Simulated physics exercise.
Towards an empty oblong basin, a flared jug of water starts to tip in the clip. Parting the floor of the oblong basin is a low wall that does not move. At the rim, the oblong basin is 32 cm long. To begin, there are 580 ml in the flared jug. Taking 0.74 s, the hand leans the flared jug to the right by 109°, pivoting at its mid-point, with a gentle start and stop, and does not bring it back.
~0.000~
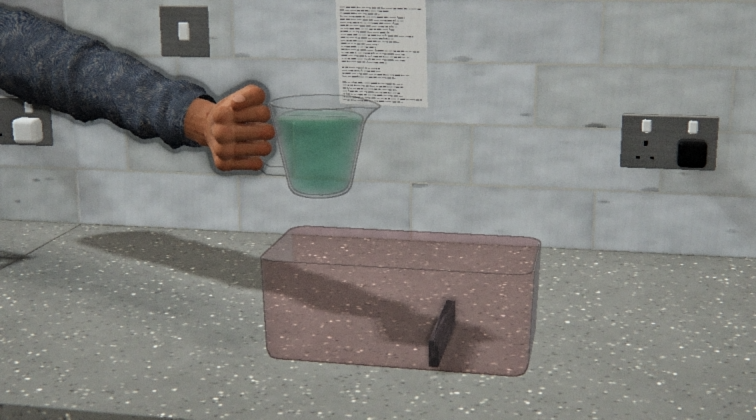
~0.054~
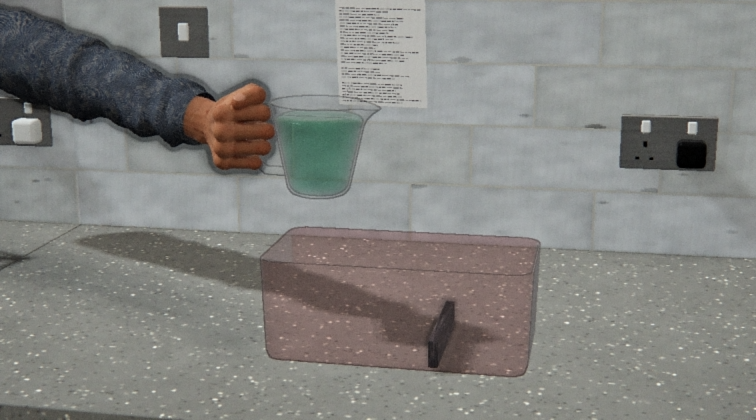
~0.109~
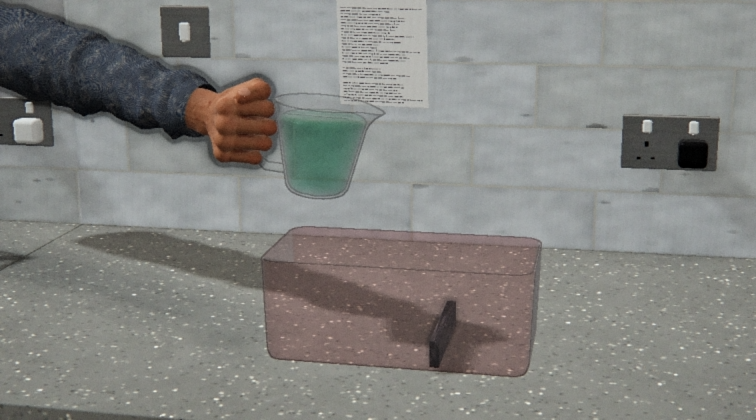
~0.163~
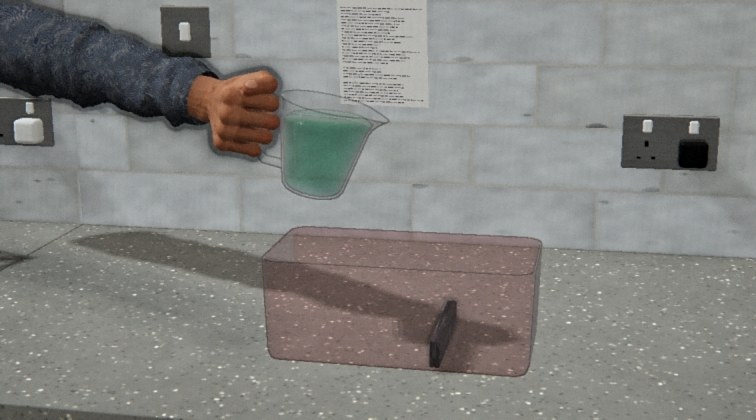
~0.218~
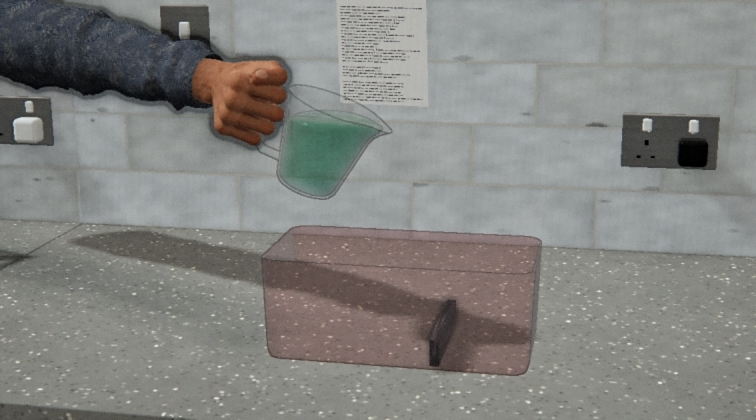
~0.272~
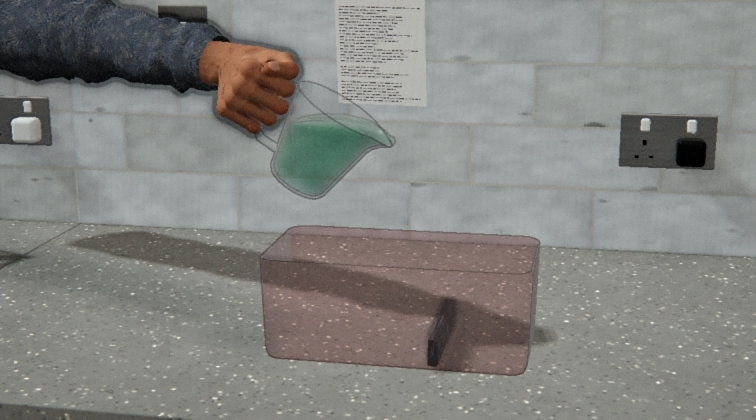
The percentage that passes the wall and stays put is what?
It is about 21 per cent.
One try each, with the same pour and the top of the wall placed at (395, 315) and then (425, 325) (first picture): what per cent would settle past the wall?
In order, 85 and 40 per cent.
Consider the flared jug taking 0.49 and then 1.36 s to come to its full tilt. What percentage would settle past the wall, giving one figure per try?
20 and 30 %.
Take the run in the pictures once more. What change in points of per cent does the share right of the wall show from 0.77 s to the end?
The right part's share grows by around 5 per cent.
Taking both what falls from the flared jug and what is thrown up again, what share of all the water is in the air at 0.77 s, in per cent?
I'd put it at about 6 per cent of the liquid.
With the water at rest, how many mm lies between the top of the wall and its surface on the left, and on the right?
Some 18 mm on the left and 26 mm on the right.
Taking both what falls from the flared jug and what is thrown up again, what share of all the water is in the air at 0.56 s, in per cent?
Near 24 per cent of it all.
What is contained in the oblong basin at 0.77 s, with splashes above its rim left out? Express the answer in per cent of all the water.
90 per cent, give or take a little.
After 0.56 s the tilt is 94° and 40 per cent is still to pour, 24 is left of the wall and 13 right of it.
After 0.77 s the tilt is 109° and 3 per cent is still to pour, 75 is left of the wall and 16 right of it.
After 1.00 s the tilt is 109° and 0 per cent is still to pour, 77 is left of the wall and 20 right of it.
After 1.24 s the tilt is 109° and 0 per cent is still to pour, 77 is left of the wall and 21 right of it.
In the end 77 per cent lies left of the wall, 21 right of it and 2 outside.
